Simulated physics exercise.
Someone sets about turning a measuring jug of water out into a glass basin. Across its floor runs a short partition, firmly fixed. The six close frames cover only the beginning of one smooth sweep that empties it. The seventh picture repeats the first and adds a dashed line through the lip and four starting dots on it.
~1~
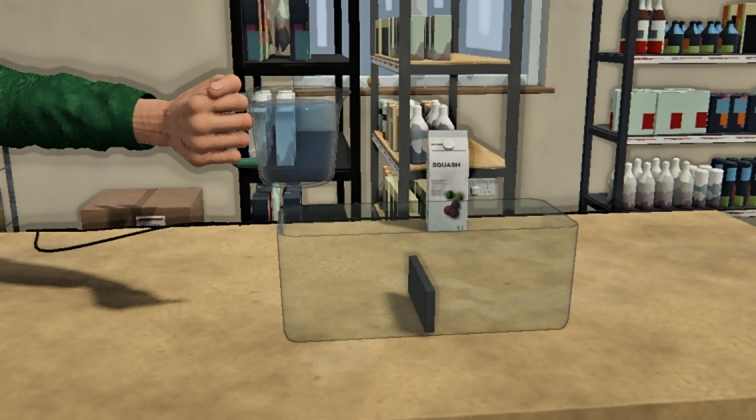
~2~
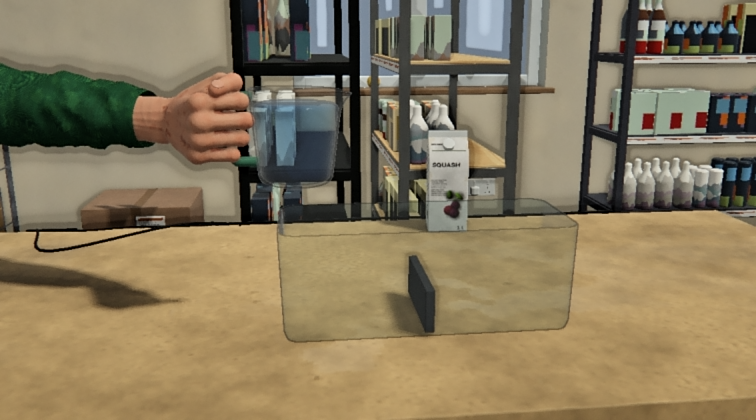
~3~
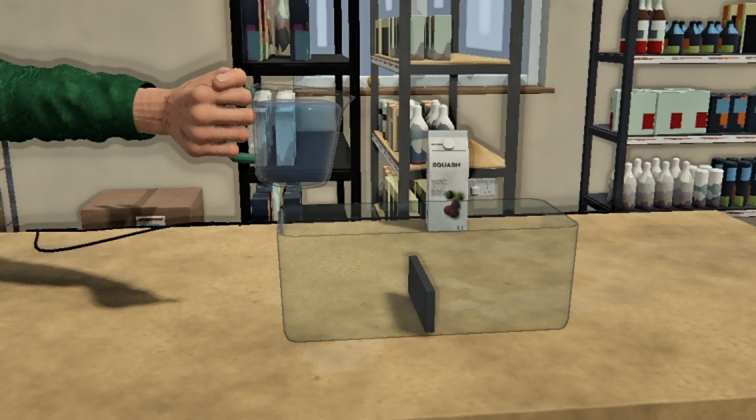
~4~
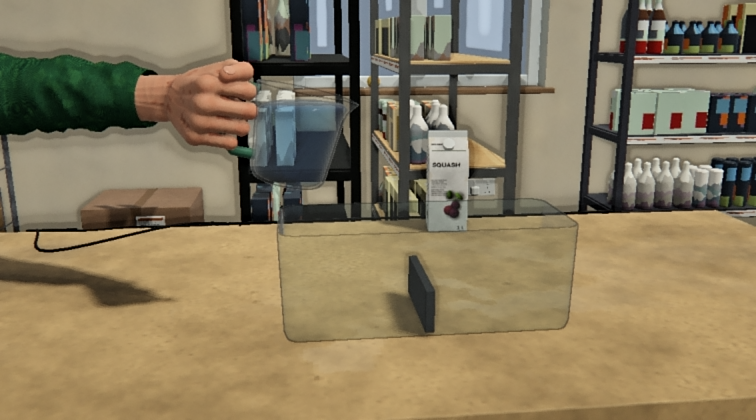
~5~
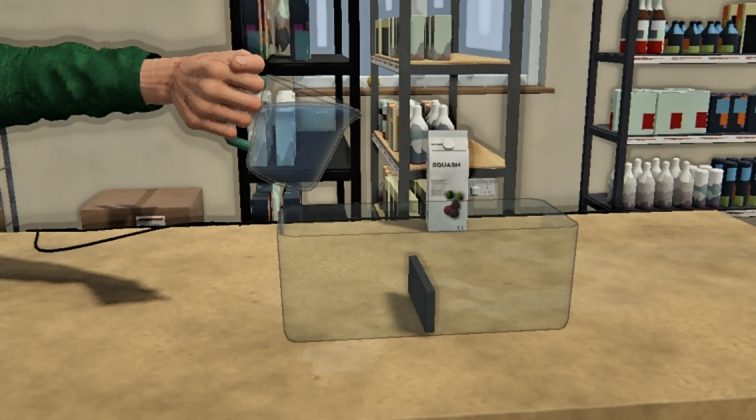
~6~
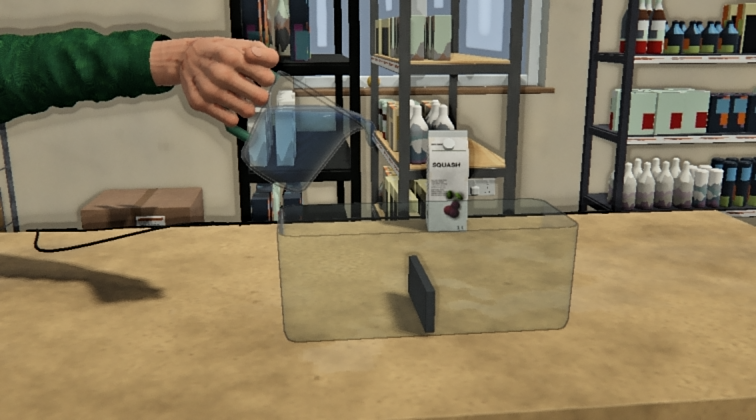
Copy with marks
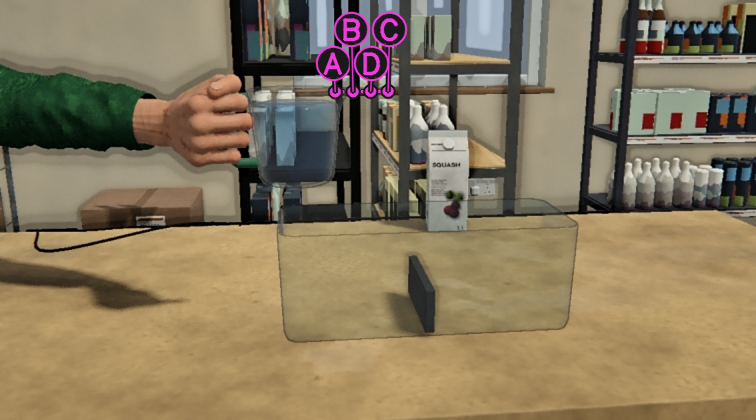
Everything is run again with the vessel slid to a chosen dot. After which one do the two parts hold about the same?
Use spot D.
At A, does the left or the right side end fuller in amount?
More ends on the left.
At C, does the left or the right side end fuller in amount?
More ends on the right.
On the marked copy, A at (335, 91); B at (353, 91); C at (388, 91); D at (370, 91).
For spot A, about 97 % ends left of the wall and 2 % right of it.
For spot B, about 81 % ends left of the wall and 19 % right of it.
For spot C, about 26 % ends left of the wall and 74 % right of it.
For spot D, about 50 % ends left of the wall and 49 % right of it.
